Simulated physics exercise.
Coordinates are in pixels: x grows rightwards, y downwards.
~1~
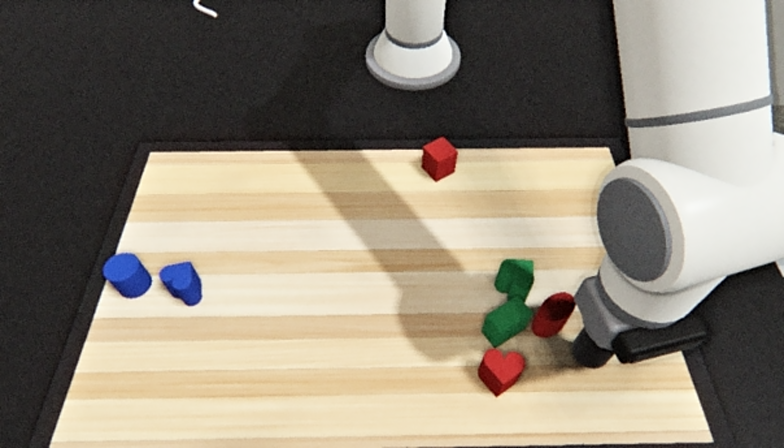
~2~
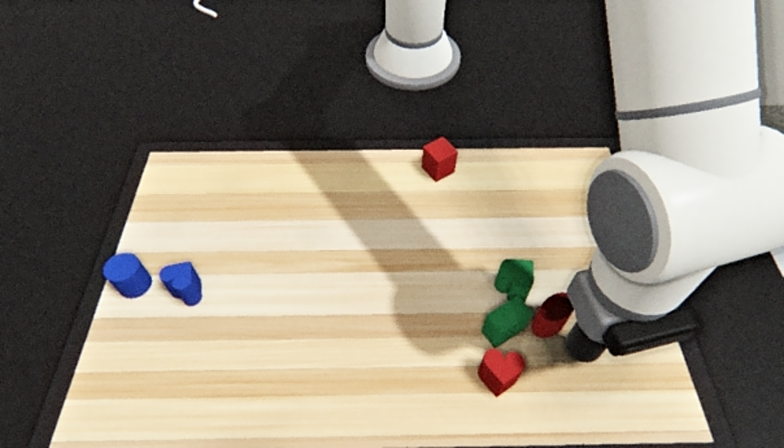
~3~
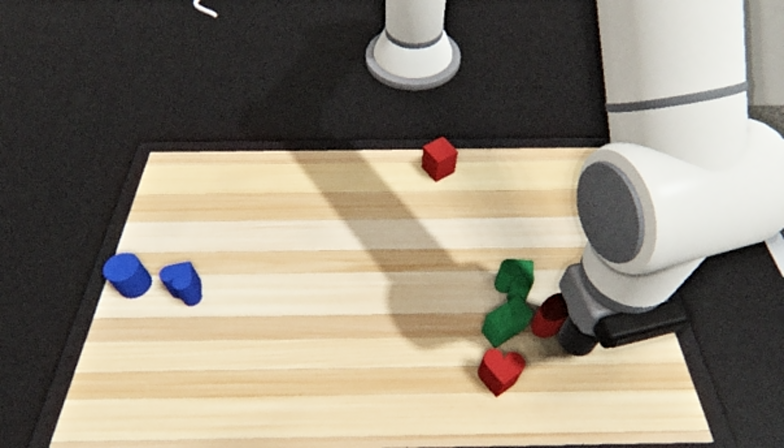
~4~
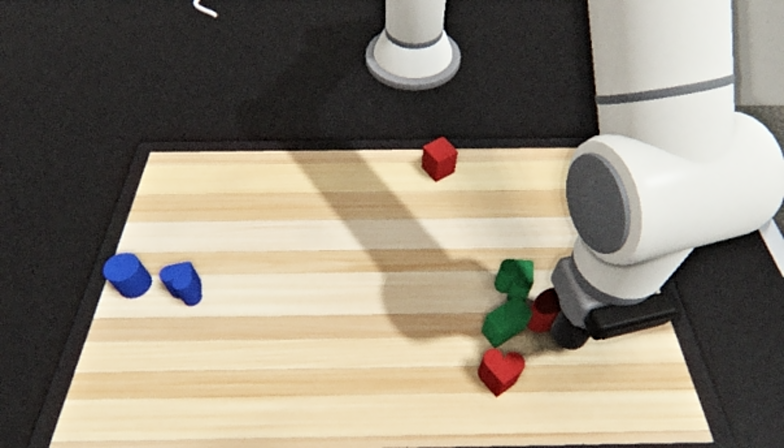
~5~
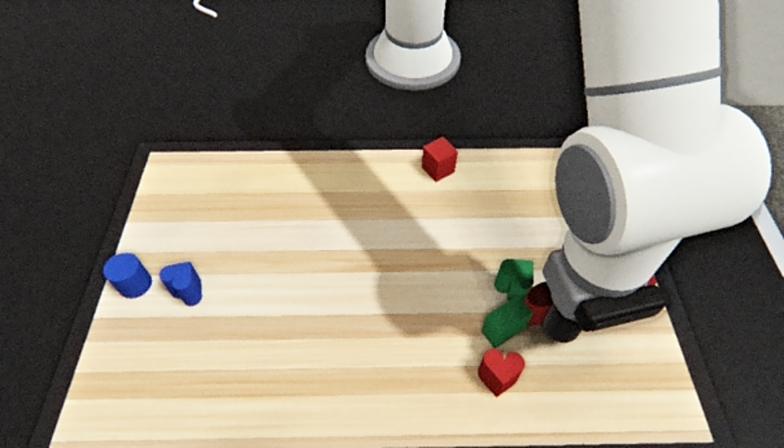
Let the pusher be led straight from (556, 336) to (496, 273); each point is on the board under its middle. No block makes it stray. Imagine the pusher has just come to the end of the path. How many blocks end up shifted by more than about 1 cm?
The way I see it, the answer is two.
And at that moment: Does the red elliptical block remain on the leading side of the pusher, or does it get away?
The pusher should keep driving it forward.
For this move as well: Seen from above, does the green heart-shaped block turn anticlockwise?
Final answer: No.
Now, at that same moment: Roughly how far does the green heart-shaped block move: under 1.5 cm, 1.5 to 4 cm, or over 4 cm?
Ends over 4 cm away.
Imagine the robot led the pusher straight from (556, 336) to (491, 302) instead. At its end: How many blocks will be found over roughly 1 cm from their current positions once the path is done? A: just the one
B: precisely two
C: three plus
Choice C: Three plus.
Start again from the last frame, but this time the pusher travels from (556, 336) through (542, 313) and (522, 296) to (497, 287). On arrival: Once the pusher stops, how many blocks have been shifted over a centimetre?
When the path ends, I think you'll find two blocks out of place by more than 1 cm.
What follows on the original path. Halfway along, pusher (527, 295); green heart-shaped block (489, 247), turned 30° clockwise; red elliptical block (509, 264), turned 25° anticlockwise.
At the end, pusher (499, 264); green oblong block in place; green heart-shaped block (461, 220), turned 30° clockwise; red elliptical block (481, 235), turned 25° anticlockwise.
